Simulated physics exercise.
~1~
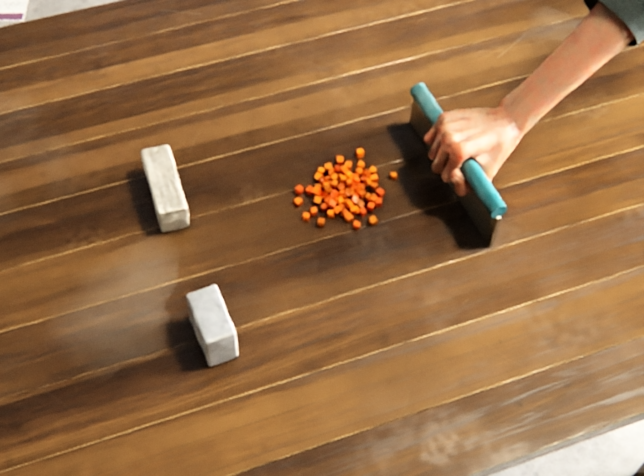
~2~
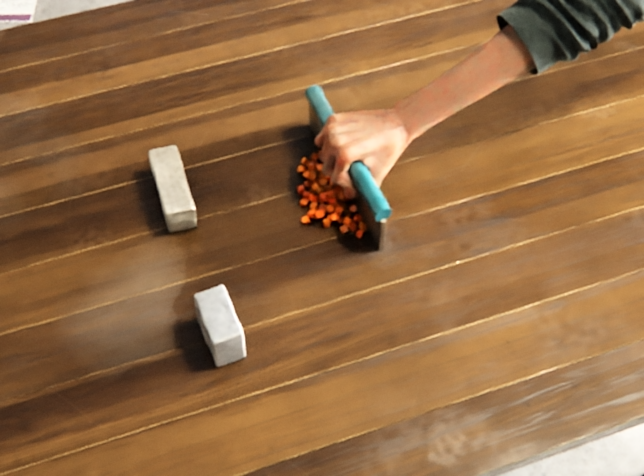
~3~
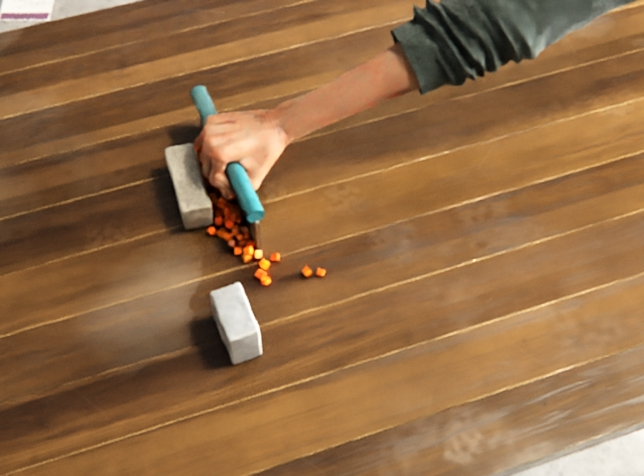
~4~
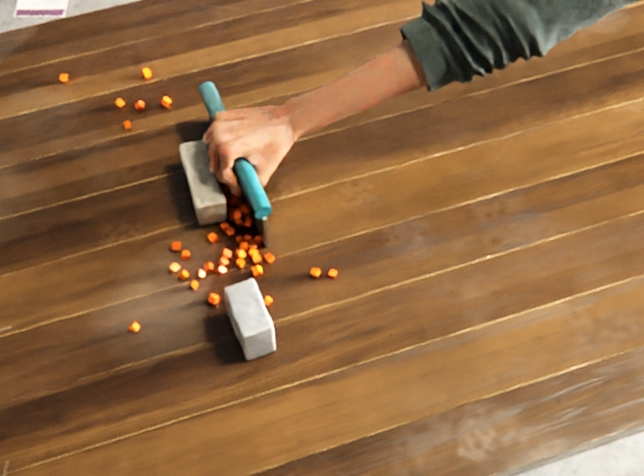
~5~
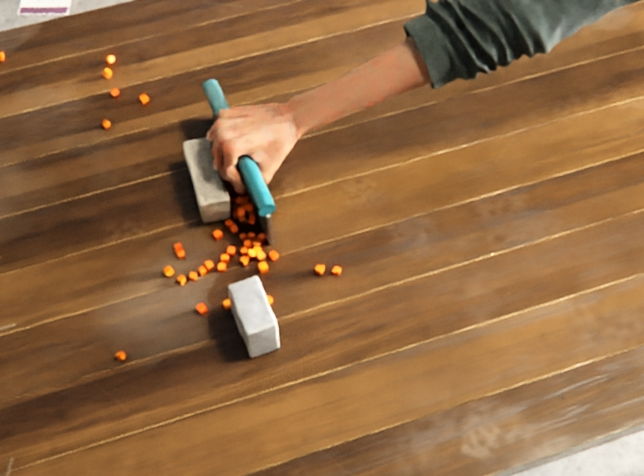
At first, a hand grips a teal-handled scraper to the right of a loose pile of small orange cubes on a wooden surface, with two pale blocks standing apart to the left. The hand sweeps the blade left into the pile and pushes the cubes toward the blocks. The scraper reaches the upper block and stops beside it, bunching the cubes near the opening. Several scatter past the upper block toward the upper left, while others spill into the gap. Finally, the scraper stays put, with many cubes still clustered by the blade and a couple left to the right.
